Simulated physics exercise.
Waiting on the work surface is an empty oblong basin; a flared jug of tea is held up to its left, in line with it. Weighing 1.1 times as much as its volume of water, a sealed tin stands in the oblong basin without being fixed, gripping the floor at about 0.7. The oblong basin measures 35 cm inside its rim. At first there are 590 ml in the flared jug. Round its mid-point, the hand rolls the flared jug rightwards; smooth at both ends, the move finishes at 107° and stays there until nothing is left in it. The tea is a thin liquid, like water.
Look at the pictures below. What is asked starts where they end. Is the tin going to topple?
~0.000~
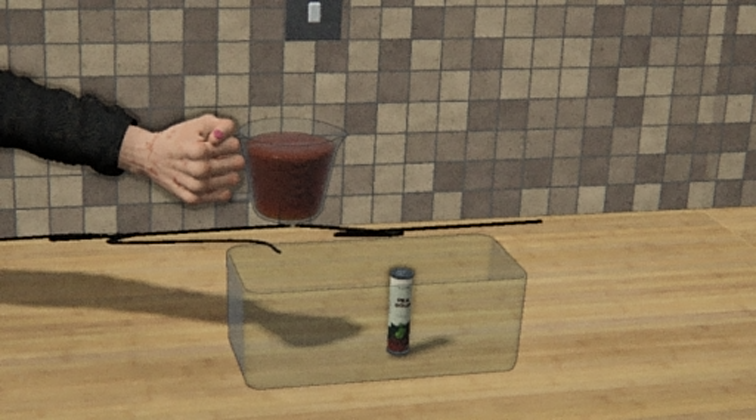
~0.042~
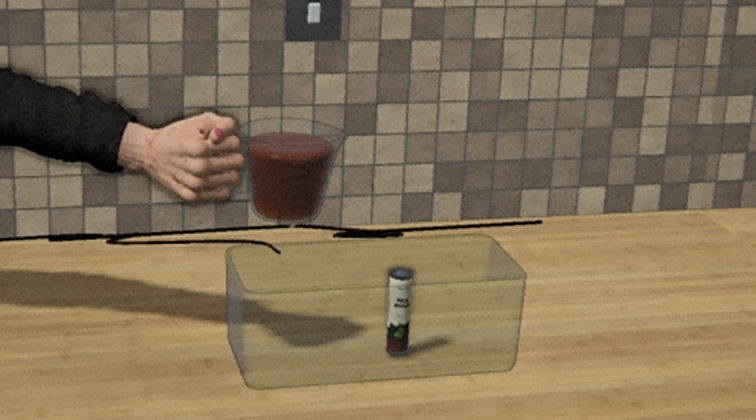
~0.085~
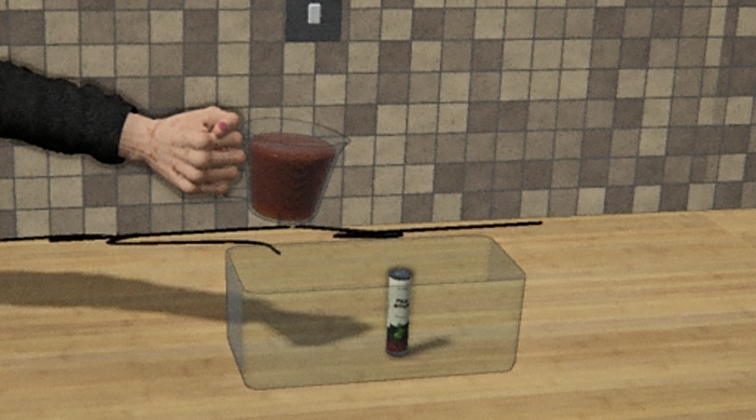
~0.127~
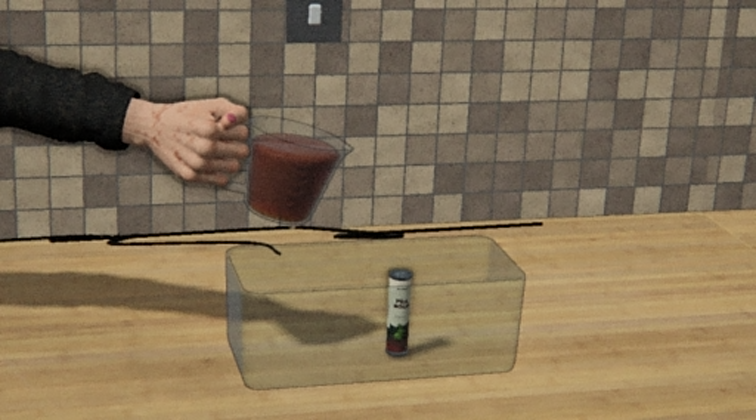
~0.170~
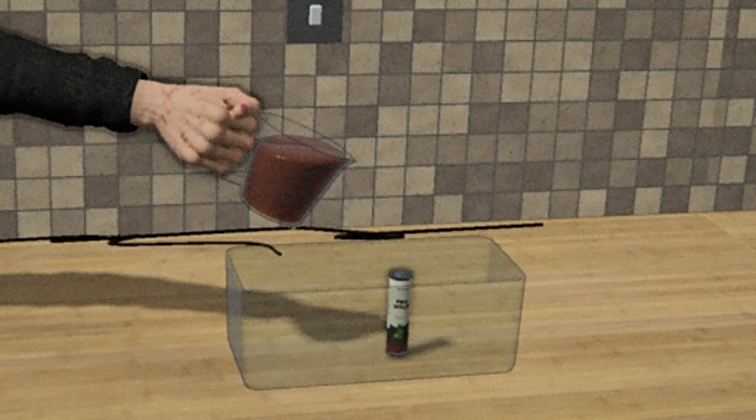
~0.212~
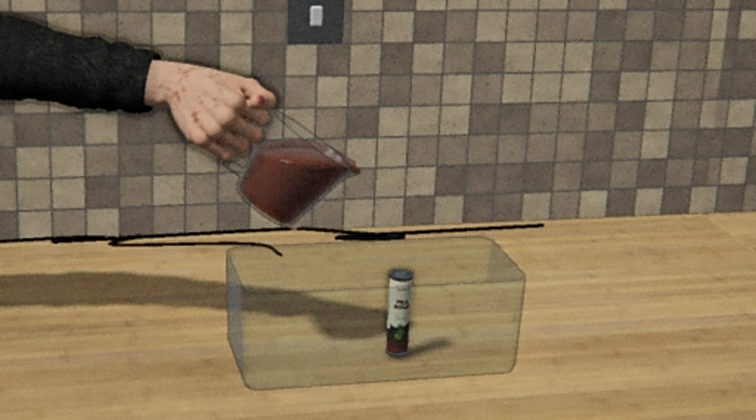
Yes. Looks like it can't take it.
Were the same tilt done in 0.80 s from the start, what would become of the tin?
The tin tips over.
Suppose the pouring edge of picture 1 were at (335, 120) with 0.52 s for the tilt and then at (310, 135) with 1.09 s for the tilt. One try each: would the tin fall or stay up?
Run one: It tumbles. Run two: It does not tip.
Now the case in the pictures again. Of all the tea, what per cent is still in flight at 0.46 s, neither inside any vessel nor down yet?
Around 26 in a hundred.
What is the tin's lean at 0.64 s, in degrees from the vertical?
15°.
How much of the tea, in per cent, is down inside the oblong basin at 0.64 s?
Around 92 per cent of the whole.
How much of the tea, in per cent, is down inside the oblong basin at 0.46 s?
Around 40%.
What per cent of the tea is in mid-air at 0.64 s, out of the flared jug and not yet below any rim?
Close to 4 %.
By 0.46 s the tilt is 101° and 35 per cent is still to pour; the tin stands where it began.
By 0.64 s the tilt is 107° and 4 per cent is still to pour; the tin leans 14°.
By 0.83 s the tilt is 107° and 0 per cent is still to pour; the tin lies on its side.
By 1.04 s the tilt is 107° and 0 per cent is still to pour; the tin lies on its side.
At rest the tin lies on its side.
